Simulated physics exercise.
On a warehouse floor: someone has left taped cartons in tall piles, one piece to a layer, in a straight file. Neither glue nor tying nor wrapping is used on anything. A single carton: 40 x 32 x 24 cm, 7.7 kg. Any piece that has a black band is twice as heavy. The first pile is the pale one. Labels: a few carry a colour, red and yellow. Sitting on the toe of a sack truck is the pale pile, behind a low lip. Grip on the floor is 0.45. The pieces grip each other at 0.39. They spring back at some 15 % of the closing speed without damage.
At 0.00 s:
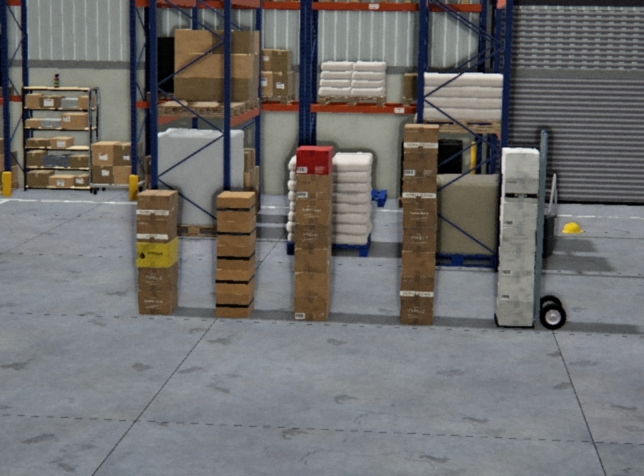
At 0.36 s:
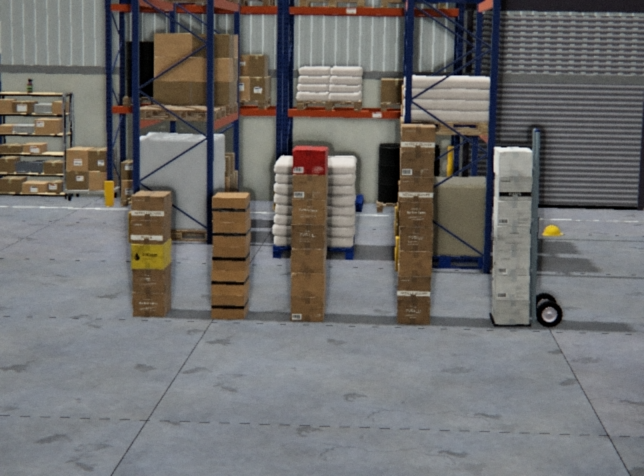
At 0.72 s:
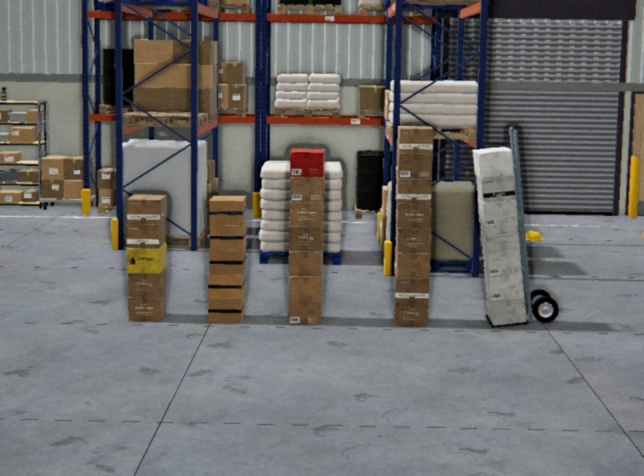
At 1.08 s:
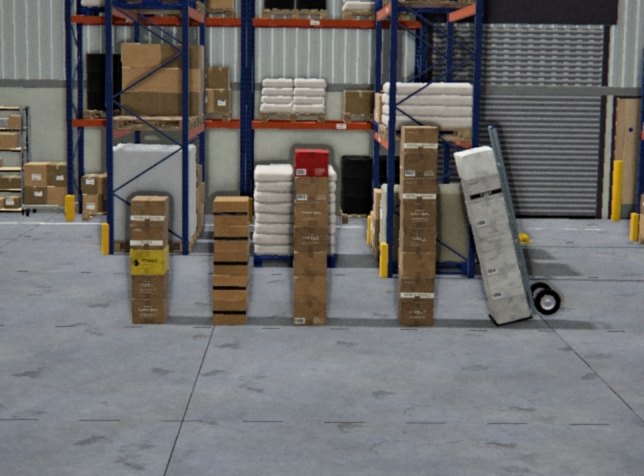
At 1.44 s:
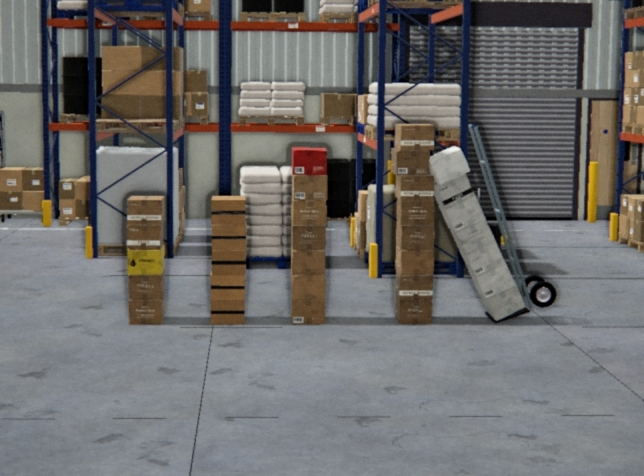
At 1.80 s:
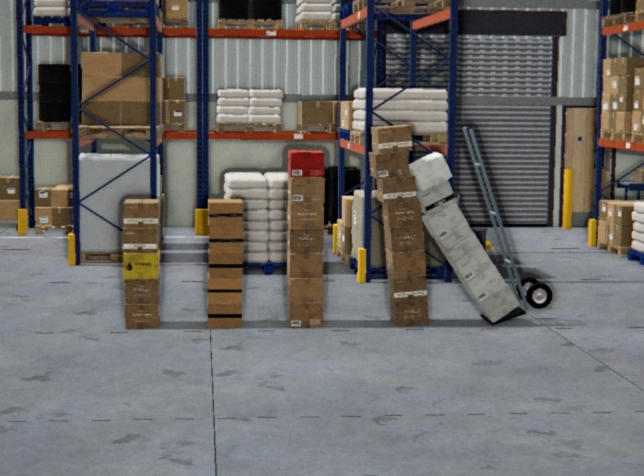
In a warehouse with blue and orange racking and a grey roller door behind, the camera faces a row of stacks and circles slightly. Four brown carton piles, one with a yellow carton and one topped with red, stand left of a pale pile on a wheeled hand truck. The truck tilts leftward, the pale pile leans further against the neighbouring brown pile, and that pile's upper cartons shift slightly left.
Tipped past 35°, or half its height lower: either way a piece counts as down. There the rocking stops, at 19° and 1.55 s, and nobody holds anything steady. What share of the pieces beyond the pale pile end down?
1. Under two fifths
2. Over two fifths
2.
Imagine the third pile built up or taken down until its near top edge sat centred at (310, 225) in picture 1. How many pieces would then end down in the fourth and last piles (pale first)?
Down by pile: Fourth 5, last 5.
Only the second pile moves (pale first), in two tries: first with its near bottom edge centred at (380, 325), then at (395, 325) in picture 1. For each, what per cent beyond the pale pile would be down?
You'd get 100 percent the first time and 100 percent the second.
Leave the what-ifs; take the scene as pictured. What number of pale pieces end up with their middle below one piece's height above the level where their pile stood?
3.
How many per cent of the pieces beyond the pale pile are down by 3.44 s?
By then 75 %.
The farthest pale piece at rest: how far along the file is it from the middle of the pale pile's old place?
Distance along: Near 170 cm.
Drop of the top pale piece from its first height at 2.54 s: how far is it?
50 cm.
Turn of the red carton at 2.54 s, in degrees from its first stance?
Measured against how it began, the tilt is near 10 degrees.
Around 2.54 s, 7 of the pale pile down; 8 of the 25 other cartons down; red carton tipped 8°.
Around 3.44 s, 7 of the pale pile down; 19 of the 25 other cartons down; red carton tipped 30°, 42 cm lower; yellow carton tipped 16°.
Finally (5.1 s), 7 of the pale pile down; 24 of the 25 other cartons down; yellow carton upside down; red carton on its side. That is 96 per cent. Seen by the last camera, middles, yellow carton near (12, 314).
